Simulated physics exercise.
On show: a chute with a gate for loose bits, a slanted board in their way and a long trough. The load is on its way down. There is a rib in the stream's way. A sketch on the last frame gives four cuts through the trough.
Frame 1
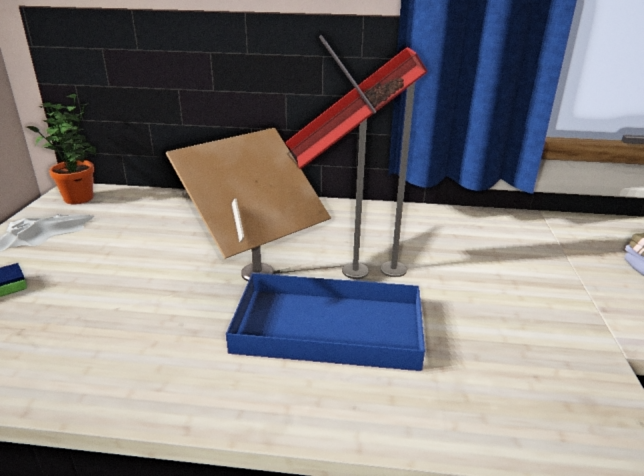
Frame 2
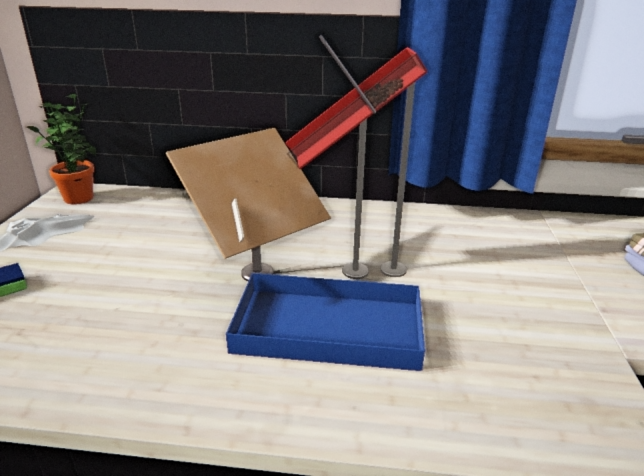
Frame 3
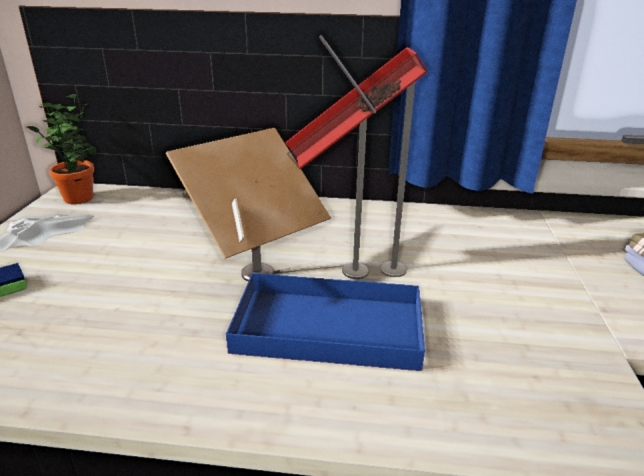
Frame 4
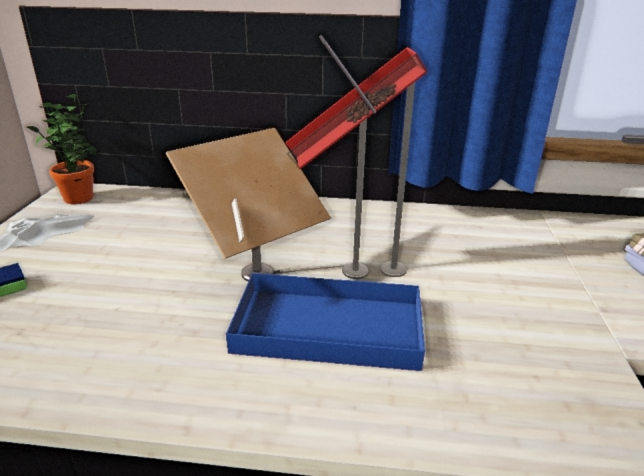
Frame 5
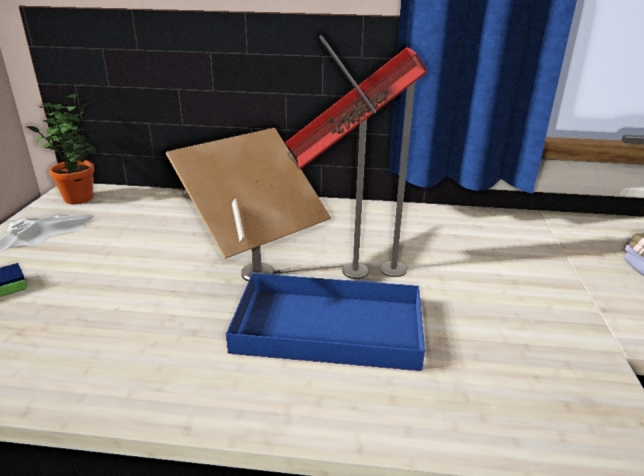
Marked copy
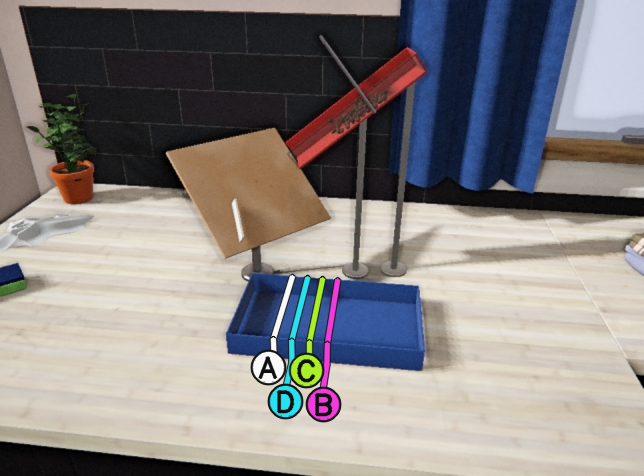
Small dark bits slide down a sloping red chute above a tilted brown board.
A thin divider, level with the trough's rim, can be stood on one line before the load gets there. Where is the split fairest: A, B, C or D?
A is best.
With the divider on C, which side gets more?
The left side.
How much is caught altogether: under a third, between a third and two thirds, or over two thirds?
About that: Over two thirds.
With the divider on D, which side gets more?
More lands on the left.
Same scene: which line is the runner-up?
It is D.
On the marked copy, line A crosses the front rim at (273, 338); line B crosses the front rim at (327, 342); line C crosses the front rim at (309, 341); line D crosses the front rim at (291, 339).
With A, of what is caught, about half on the left of the divider, about half on the right.
With B, of what is caught, all on the left of the divider, none on the right.
With C, of what is caught, nearly all on the left of the divider, a stray few on the right.
With D, of what is caught, most on the left of the divider, about a quarter on the right.
